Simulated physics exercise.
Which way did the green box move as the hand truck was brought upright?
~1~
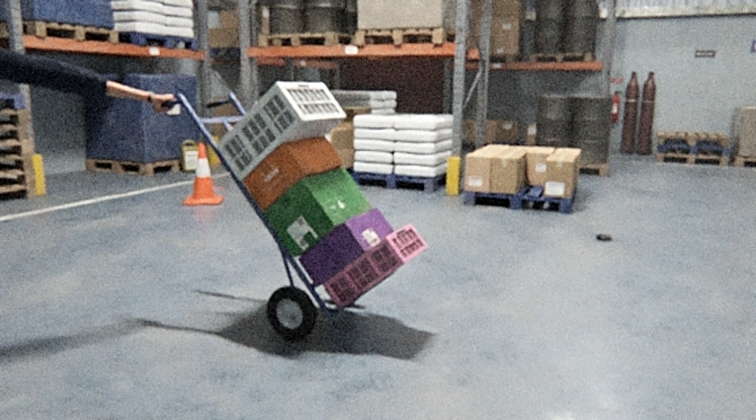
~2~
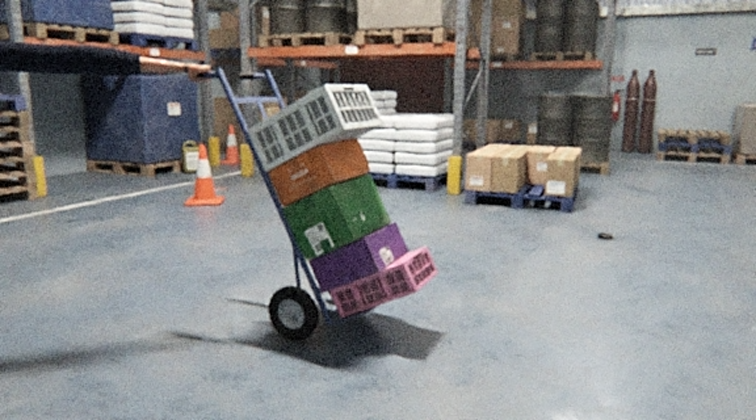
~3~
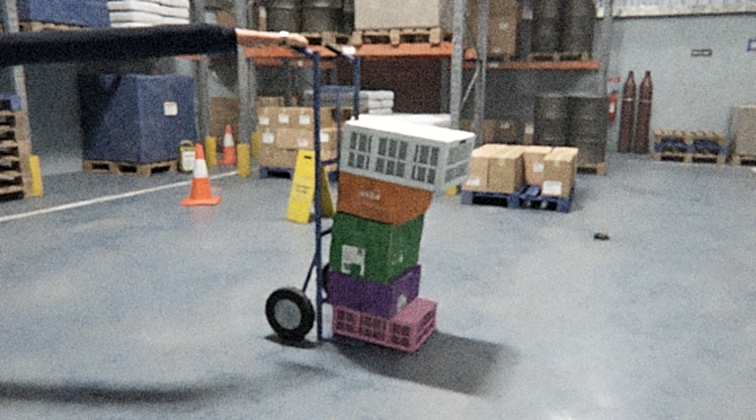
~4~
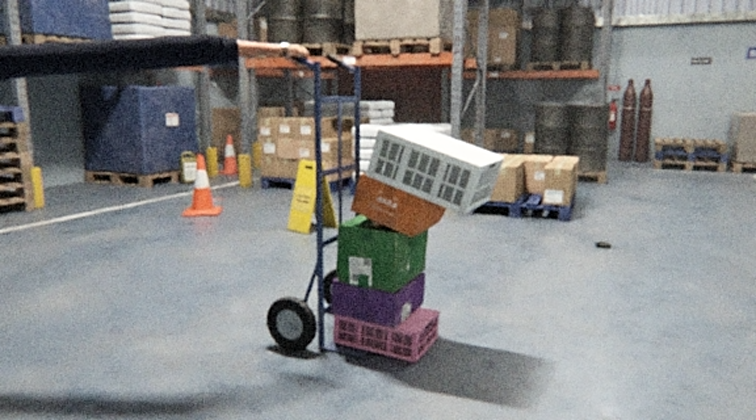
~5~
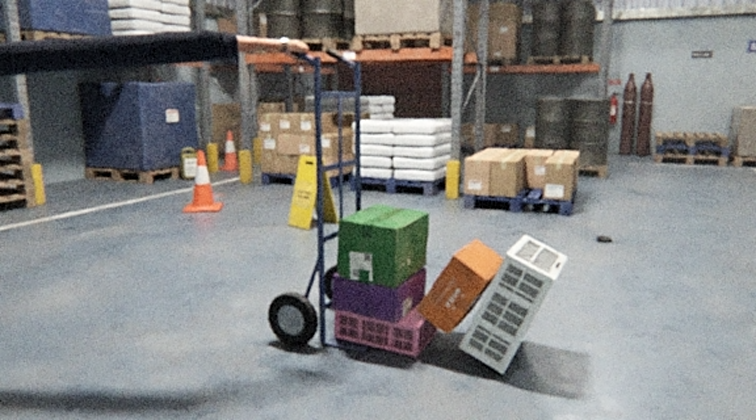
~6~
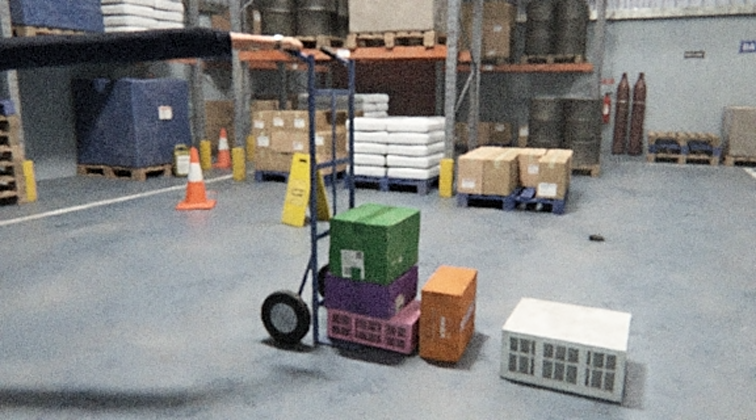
The green box moved to the right, staying on the stack as the truck came upright.
